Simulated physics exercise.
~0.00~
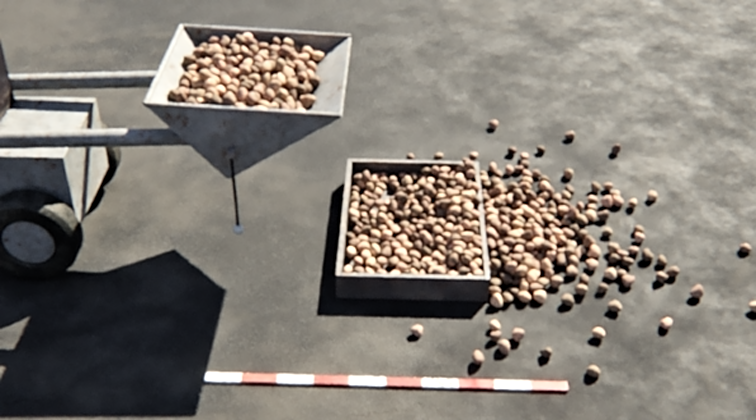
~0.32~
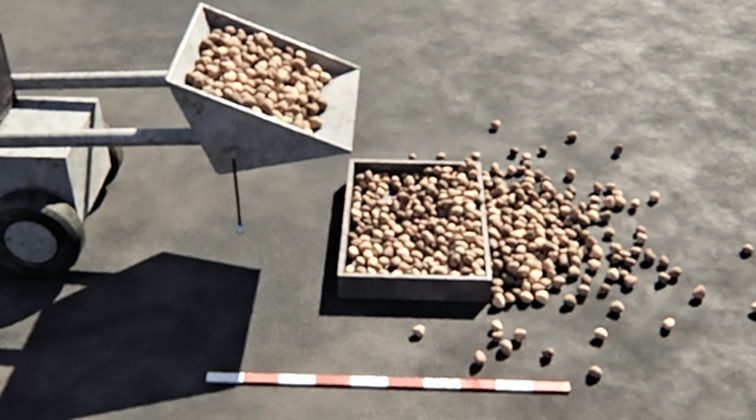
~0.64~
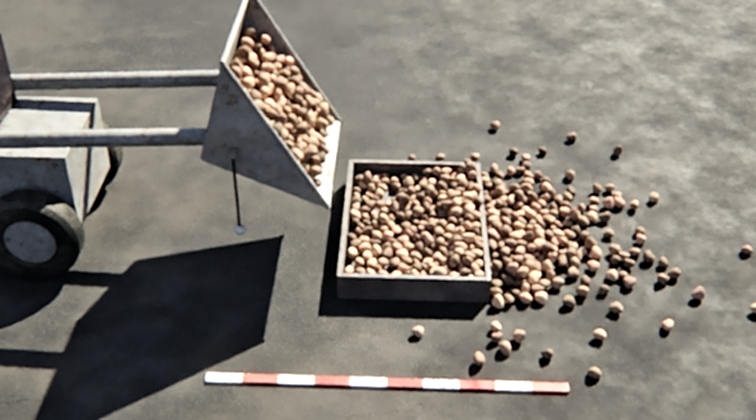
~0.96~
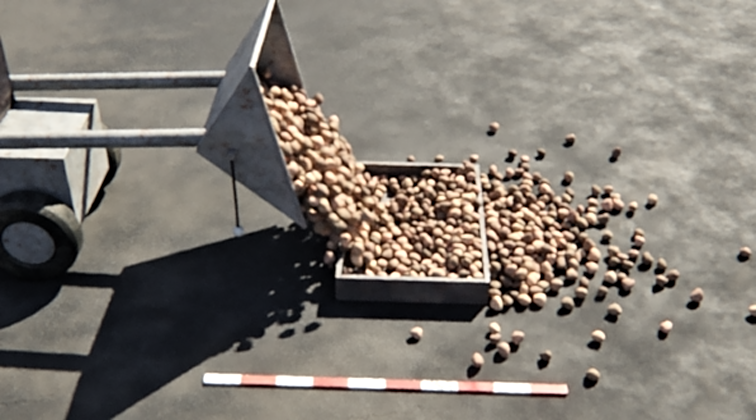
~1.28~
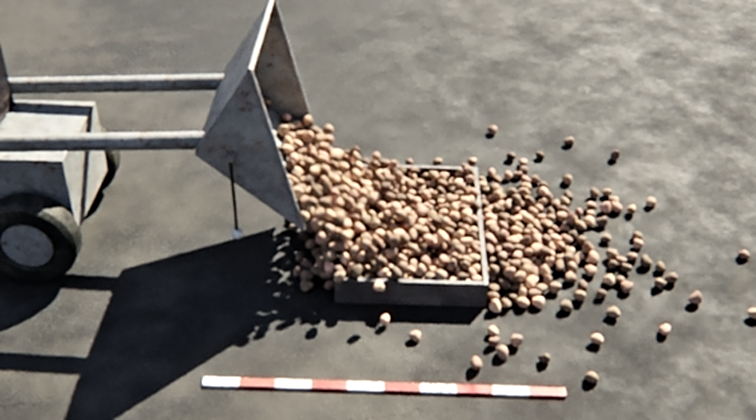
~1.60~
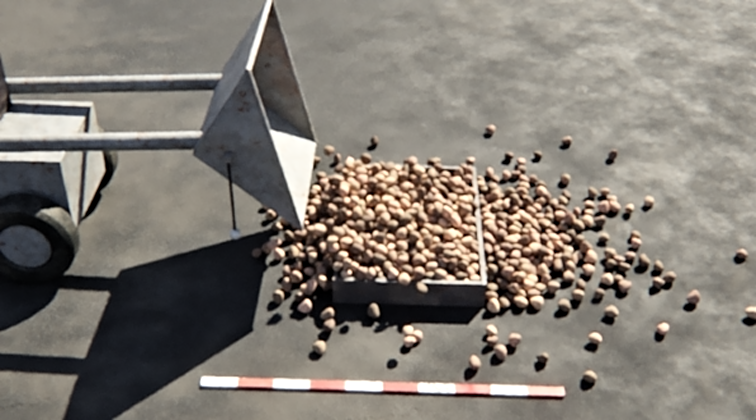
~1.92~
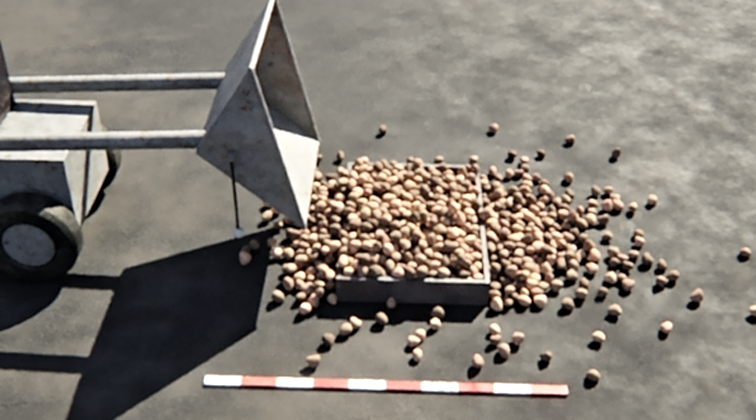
A metal bucket tips its brown stones into an already full bin, spilling some around it.
